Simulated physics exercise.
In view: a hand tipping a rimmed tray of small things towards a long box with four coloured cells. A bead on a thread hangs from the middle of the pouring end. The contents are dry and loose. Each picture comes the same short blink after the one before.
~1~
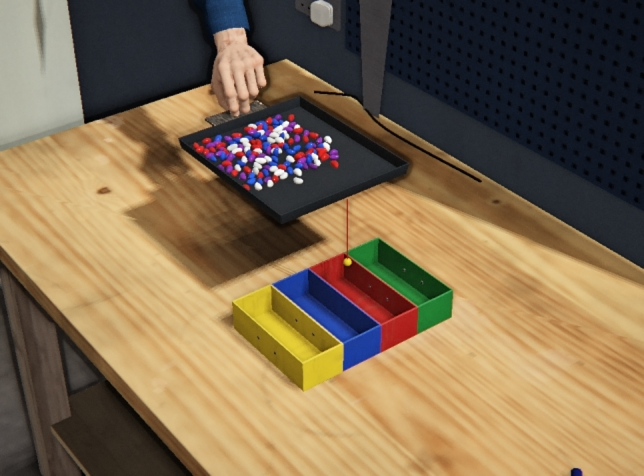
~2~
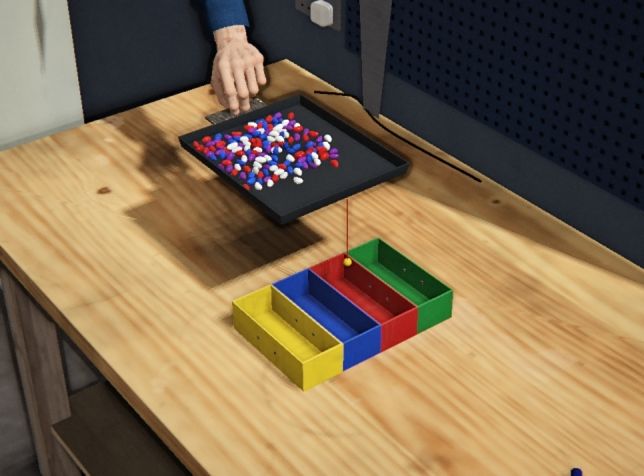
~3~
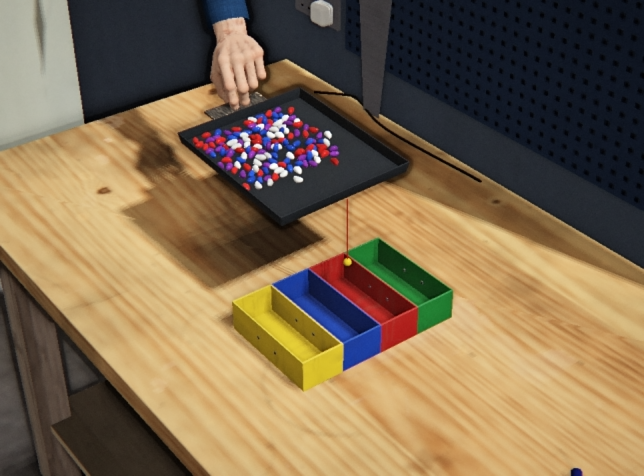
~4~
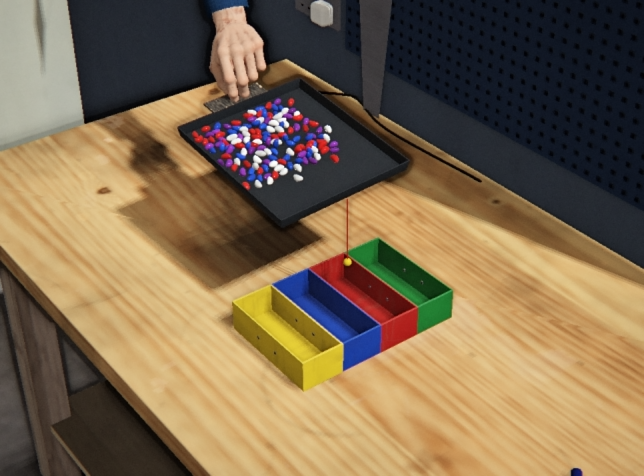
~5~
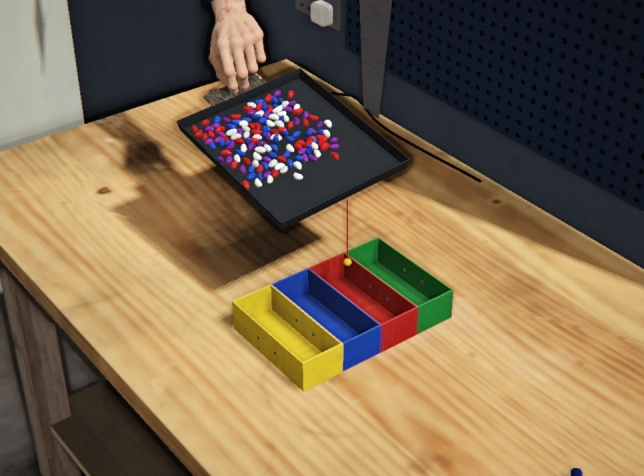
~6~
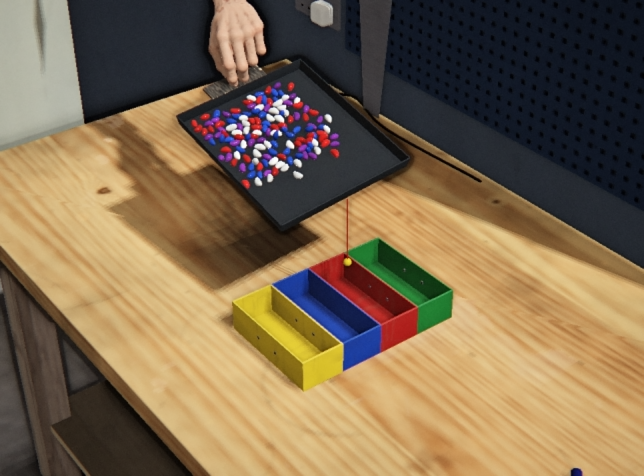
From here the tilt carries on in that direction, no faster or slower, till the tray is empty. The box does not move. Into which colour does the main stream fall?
Most goes to the blue cell.
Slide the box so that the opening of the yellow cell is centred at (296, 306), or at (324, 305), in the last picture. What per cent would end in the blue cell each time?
First some 30, then 10 per cent.
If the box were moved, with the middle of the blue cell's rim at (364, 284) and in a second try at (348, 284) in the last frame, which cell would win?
At the first place the yellow cell, at the second that yellow cell.
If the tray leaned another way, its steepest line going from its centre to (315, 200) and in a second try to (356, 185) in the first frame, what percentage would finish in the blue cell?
Roughly 60 per cent, and 0 per cent.
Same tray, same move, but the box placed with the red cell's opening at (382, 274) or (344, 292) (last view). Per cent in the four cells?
Roughly 100 per cent, and 100 per cent.
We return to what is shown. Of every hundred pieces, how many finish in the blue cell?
Near 60 %.
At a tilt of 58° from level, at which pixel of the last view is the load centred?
Near (290, 183).
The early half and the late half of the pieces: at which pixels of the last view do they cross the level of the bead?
First near (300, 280), later near (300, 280).
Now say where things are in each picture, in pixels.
In the first frame, corners of the pouring end (282, 213) and (406, 163), level; middle of the load (266, 149), jelly beans; bead on its thread (347, 262); yellow cell (323, 365); blue cell (362, 345); red cell (399, 327); green cell (435, 309).
In the second frame, corners of the pouring end (282, 214) and (406, 163), level; middle of the load (266, 148).
In the third frame, corners of the pouring end (282, 216) and (406, 162), tipped barely, lowest at the left corner; middle of the load (265, 144).
In the fourth frame, corners of the pouring end (282, 218) and (407, 160), tipped a little, lowest at the left corner; middle of the load (265, 139).
In the fifth frame, corners of the pouring end (282, 221) and (407, 159), tipped a little, lowest at the left corner; middle of the load (265, 134).
In the sixth frame, corners of the pouring end (282, 223) and (407, 157), tipped a little, lowest at the left corner; middle of the load (265, 130); yellow cell (323, 365); blue cell (362, 345); red cell (399, 327); green cell (435, 309).
Just after the last frame, tray tipped steeply; almost all on the tray; just a few in the yellow cell; just a few in the blue cell; just a few falling or outside the box.
A moment on, tray tipped right over; roughly two thirds on the tray; about a tenth in the blue cell; about a tenth in the red cell; just a few in the yellow cell; just a few in the green cell; about a tenth falling or outside the box.
Further on, tray tipped past a quarter turn; roughly two thirds in the blue cell; roughly a quarter in the yellow cell; about a tenth in the red cell; just a few in the green cell; just a few falling or outside the box.
When it is over, tray tipped past a quarter turn; roughly two thirds in the blue cell; roughly a quarter in the yellow cell; about a tenth in the red cell; just a few in the green cell; just a few outside the box.
